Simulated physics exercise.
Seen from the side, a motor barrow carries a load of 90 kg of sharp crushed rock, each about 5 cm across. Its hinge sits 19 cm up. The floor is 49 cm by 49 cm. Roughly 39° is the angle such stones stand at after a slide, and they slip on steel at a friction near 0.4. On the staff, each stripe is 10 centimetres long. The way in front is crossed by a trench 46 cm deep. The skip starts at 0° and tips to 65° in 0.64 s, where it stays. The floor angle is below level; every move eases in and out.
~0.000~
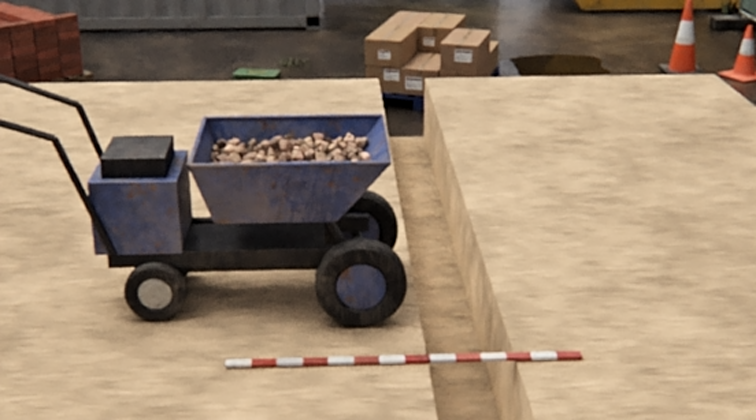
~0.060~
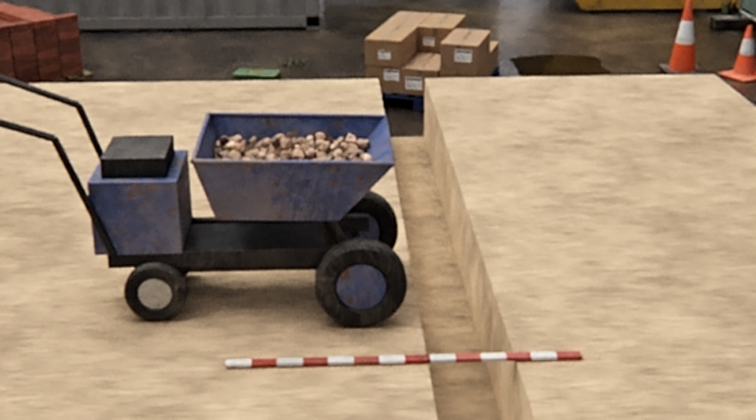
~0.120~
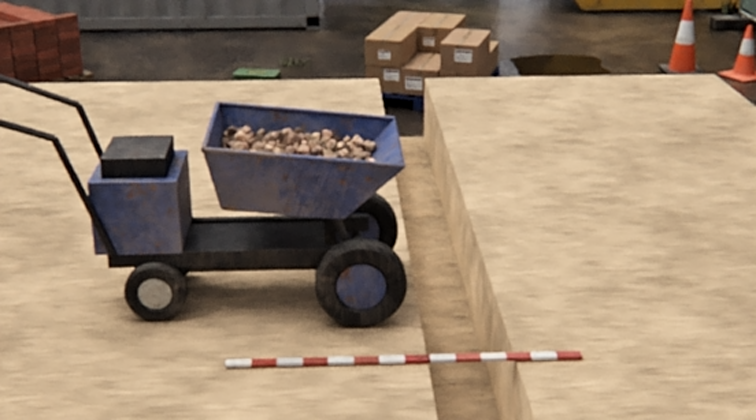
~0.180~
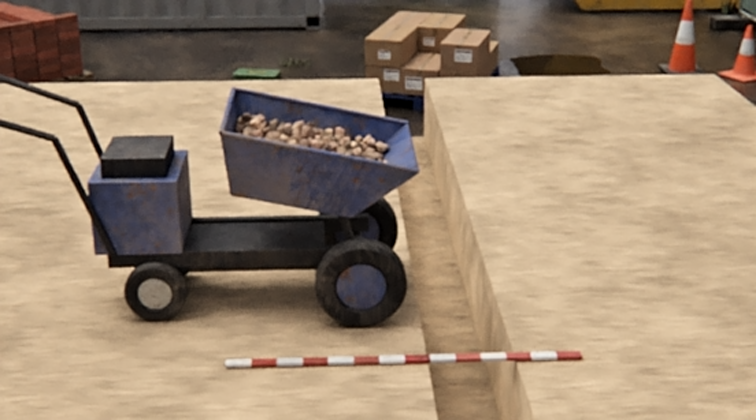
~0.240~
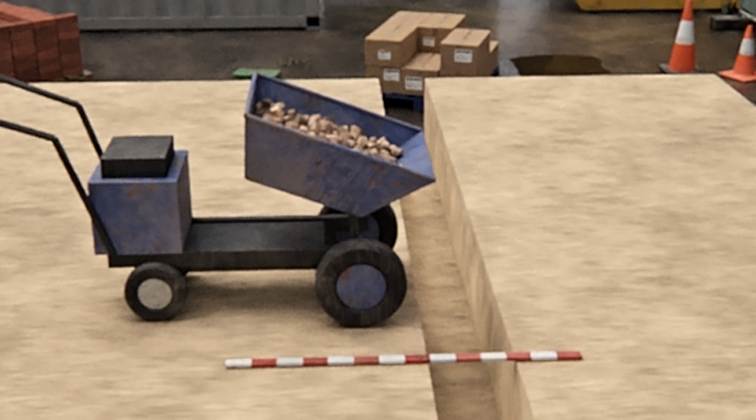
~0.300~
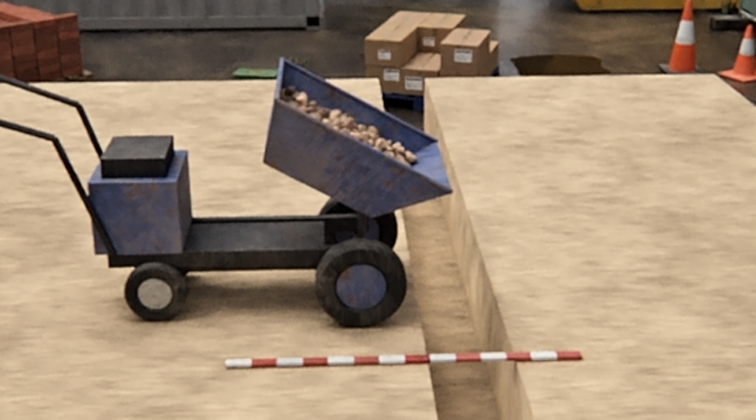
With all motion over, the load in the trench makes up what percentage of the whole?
It makes up about 12 percent of the whole load.
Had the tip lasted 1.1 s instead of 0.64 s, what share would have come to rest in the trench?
In that case, around 20%.
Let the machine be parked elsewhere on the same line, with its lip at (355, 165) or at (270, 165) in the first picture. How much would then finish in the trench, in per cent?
About 35 per cent from the first spot, about 55 from the second.
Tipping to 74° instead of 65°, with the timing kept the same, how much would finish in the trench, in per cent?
Close to 15 per cent then.
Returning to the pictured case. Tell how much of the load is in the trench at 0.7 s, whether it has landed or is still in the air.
About 0 per cent by then.
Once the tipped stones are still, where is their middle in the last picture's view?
Look at roughly (542, 287).
After 0.5 s the floor is at 55°; 100 % in the skip; the foremost stones are at (455, 207).
After 0.7 s the floor is at 65°; 89 % in the skip, 2 % in the trench, 9 % past the trench; the foremost stones are at (538, 254).
After 1.1 s the floor is at 65°; 41 % in the skip, 1 % in the trench, 57 % past the trench; the foremost stones are at (676, 285).
After 3.0 s the floor is at 65°; 25 % in the skip, 12 % in the trench, 62 % past the trench; the foremost stones are past the picture's edge.
